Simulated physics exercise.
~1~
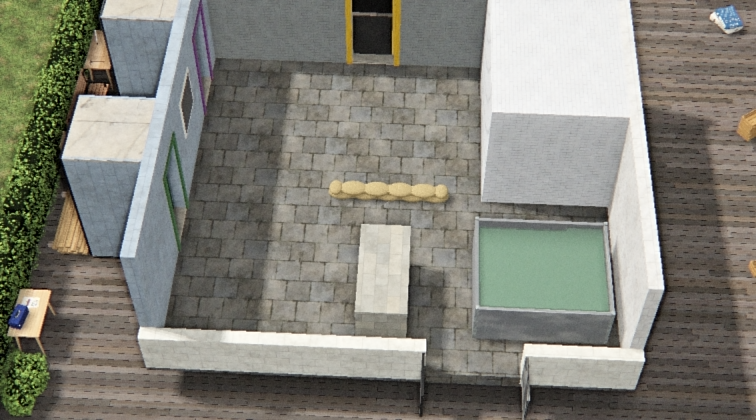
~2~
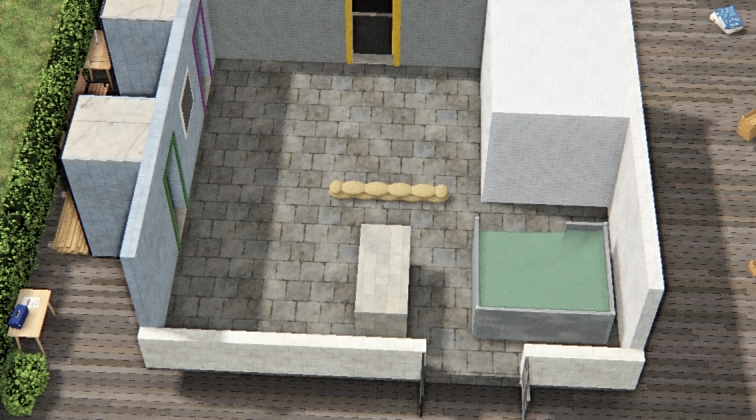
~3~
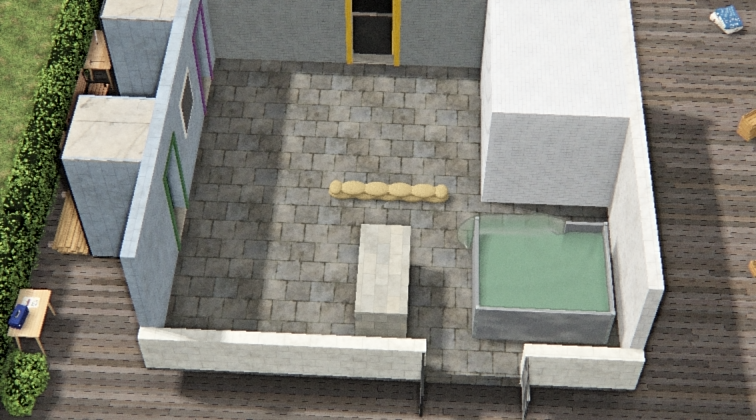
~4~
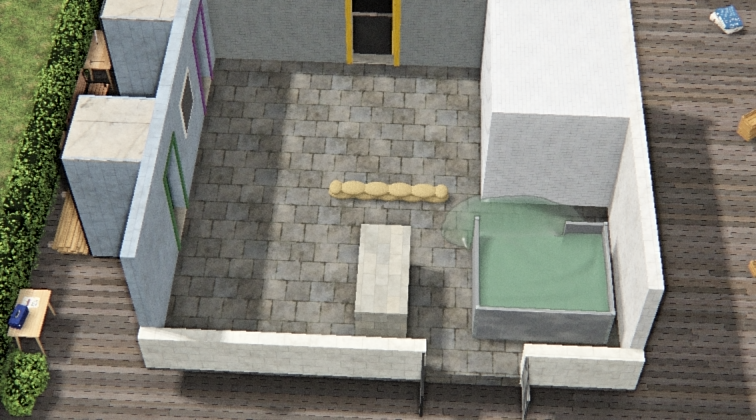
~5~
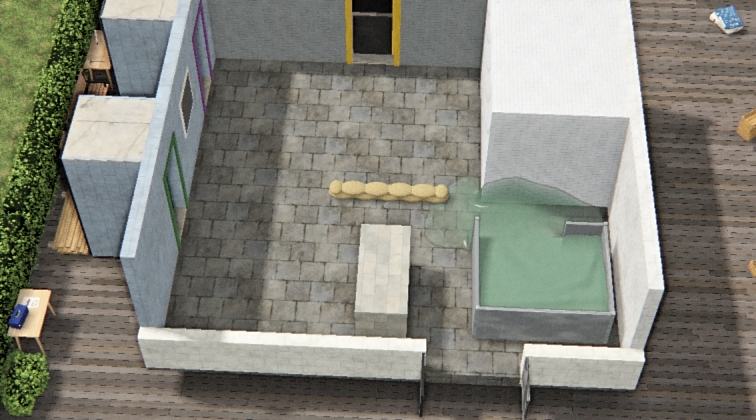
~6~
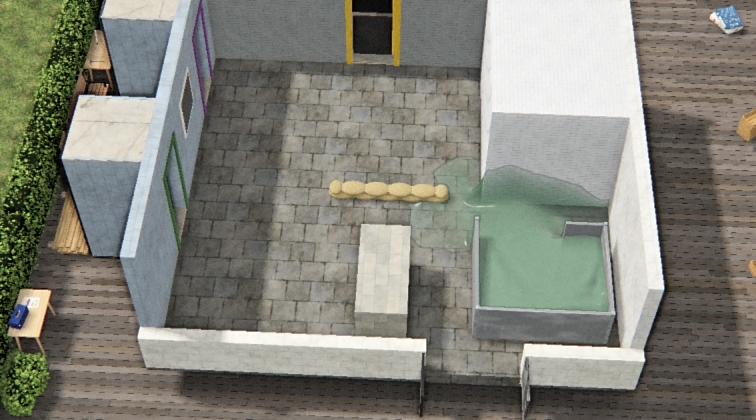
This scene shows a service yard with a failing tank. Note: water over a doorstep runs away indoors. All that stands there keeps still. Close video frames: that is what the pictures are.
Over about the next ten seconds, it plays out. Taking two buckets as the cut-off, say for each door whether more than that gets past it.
Door by door: The green door exceeds it; the yellow door exceeds it; the purple door does not exceed it.
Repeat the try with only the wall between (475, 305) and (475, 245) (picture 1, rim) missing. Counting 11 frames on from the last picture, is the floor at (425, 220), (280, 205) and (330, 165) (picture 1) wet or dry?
Going through them, the first would be submerged, the next submerged and the last still bare.
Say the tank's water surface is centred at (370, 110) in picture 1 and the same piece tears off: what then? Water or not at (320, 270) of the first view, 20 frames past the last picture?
Outcome at that point: Left alone.
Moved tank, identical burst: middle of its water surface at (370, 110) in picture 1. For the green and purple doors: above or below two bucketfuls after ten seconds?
Result - green: Fails to reach it, purple: Crosses the threshold.
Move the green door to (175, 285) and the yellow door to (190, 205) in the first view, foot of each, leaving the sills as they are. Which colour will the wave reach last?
I reckon it's the one in purple.
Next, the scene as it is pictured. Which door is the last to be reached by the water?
Answer is the door marked purple.
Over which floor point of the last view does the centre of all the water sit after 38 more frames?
That comes out near (402, 233).
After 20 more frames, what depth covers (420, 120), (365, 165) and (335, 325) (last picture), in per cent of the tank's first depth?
Roughly 2 per cent, 2 per cent and 0 per cent.
A moment on, water covers 20 % of the floor; the green door not reached, the yellow door not reached, the purple door not reached.
Next, water covers 45 % of the floor; the green door not reached, the yellow door wet at the sill, nothing in, the purple door not reached.
Then, water covers 75 % of the floor; the green door over two buckets in, the yellow door over two buckets in, the purple door not reached.
Later, water covers 80 % of the floor; the green door far over two buckets in, the yellow door over two buckets in, the purple door wet at the sill, nothing in.
In the end, water covers 95 % of the floor; the green door far over two buckets in, the yellow door over two buckets in, the purple door wet at the sill, nothing in.
